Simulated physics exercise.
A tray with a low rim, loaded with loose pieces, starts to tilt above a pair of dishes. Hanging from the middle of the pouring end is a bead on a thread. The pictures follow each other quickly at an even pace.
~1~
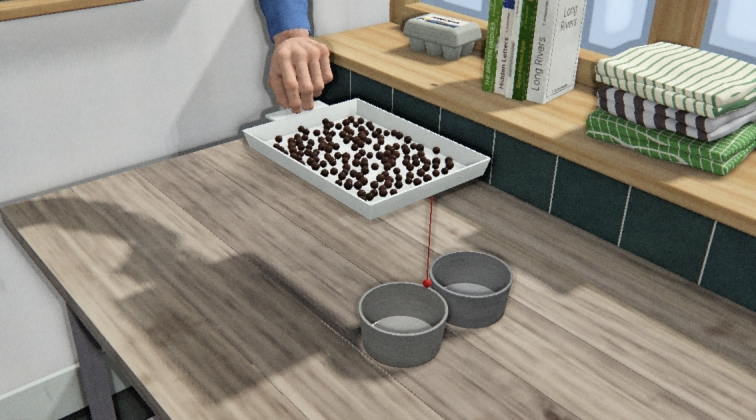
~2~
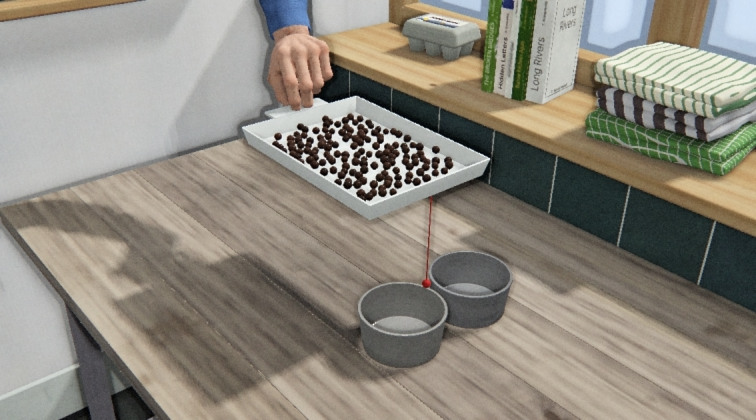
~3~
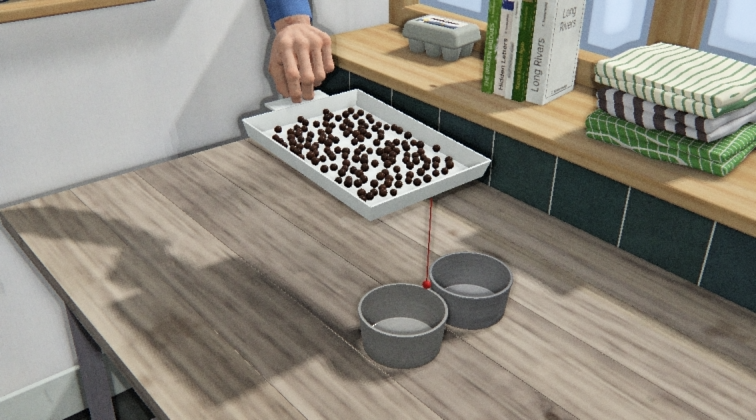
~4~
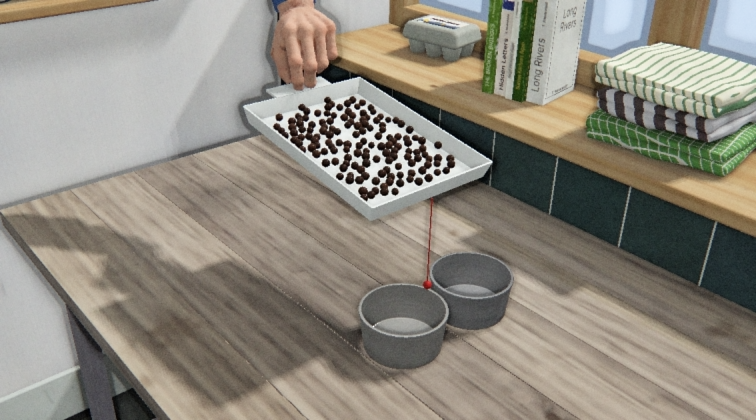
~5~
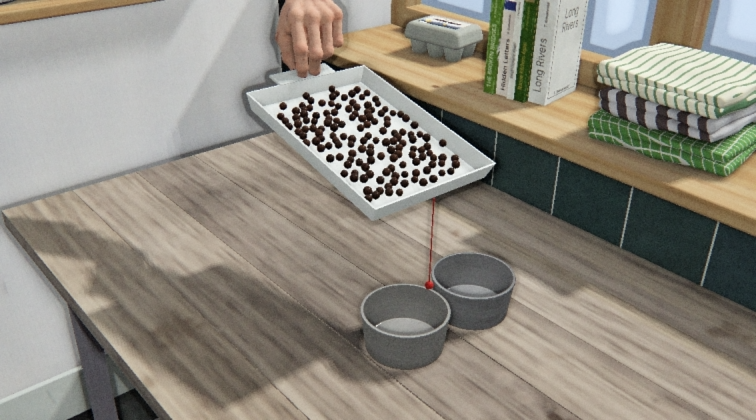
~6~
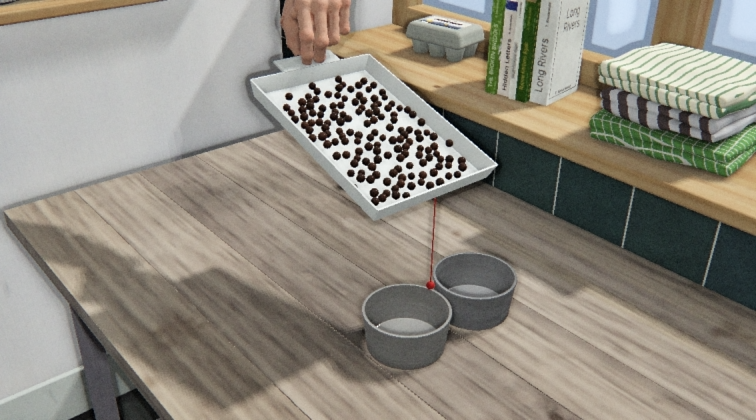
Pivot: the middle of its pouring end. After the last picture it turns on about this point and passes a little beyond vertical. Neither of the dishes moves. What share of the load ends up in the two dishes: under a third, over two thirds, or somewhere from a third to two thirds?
Under a third.
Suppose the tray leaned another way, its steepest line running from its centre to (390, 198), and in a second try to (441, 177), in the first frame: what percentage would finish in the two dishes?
Respectively 30 % and 80 %.
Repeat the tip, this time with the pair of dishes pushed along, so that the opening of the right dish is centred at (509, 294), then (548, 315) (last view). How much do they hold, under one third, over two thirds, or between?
Over two thirds, then below one third.
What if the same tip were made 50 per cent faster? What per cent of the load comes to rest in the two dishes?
Near 20 %.
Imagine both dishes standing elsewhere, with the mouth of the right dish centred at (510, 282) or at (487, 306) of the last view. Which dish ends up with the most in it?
In turn: The dish on the left; the dish on the right.
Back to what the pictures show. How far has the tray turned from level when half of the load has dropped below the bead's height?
Roughly 100°.
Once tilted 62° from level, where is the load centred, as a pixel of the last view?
Close to (440, 182).
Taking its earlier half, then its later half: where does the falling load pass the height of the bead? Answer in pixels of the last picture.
(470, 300) for the early half, (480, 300) for the late half.
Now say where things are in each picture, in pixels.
The first picture shows corners of the pouring end at (371, 202) and (484, 158), level; middle of the load at (362, 153), chocolate balls; left dish at (432, 343); right dish at (500, 305); bead on its thread at (427, 283).
The second picture shows corners of the pouring end at (370, 202) and (483, 158), level; middle of the load at (362, 151).
The third picture shows corners of the pouring end at (371, 203) and (484, 160), tipped barely, level across its low end; middle of the load at (362, 148).
The fourth picture shows corners of the pouring end at (373, 204) and (486, 161), tipped a little, level across its low end; middle of the load at (364, 141).
The fifth picture shows corners of the pouring end at (376, 205) and (489, 162), tipped a little, level across its low end; middle of the load at (368, 136).
The sixth picture shows corners of the pouring end at (379, 205) and (491, 163), tipped clearly, level across its low end; middle of the load at (375, 133), all on the move; left dish at (436, 345); right dish at (504, 307).
Soon after the last picture, tray tipped steeply; nearly all on the tray; a stray few outside both; a small part in the air.
A little later, tray tipped past a quarter turn; a small part on the tray; a small part in the left dish; a small part in the right dish; about a third outside both; about a third in the air.
Later still, tray tipped past a quarter turn; a small part in the left dish; a small part in the right dish; most outside both.
By the end, tray tipped past a quarter turn; a small part in the left dish; a small part in the right dish; most outside both.
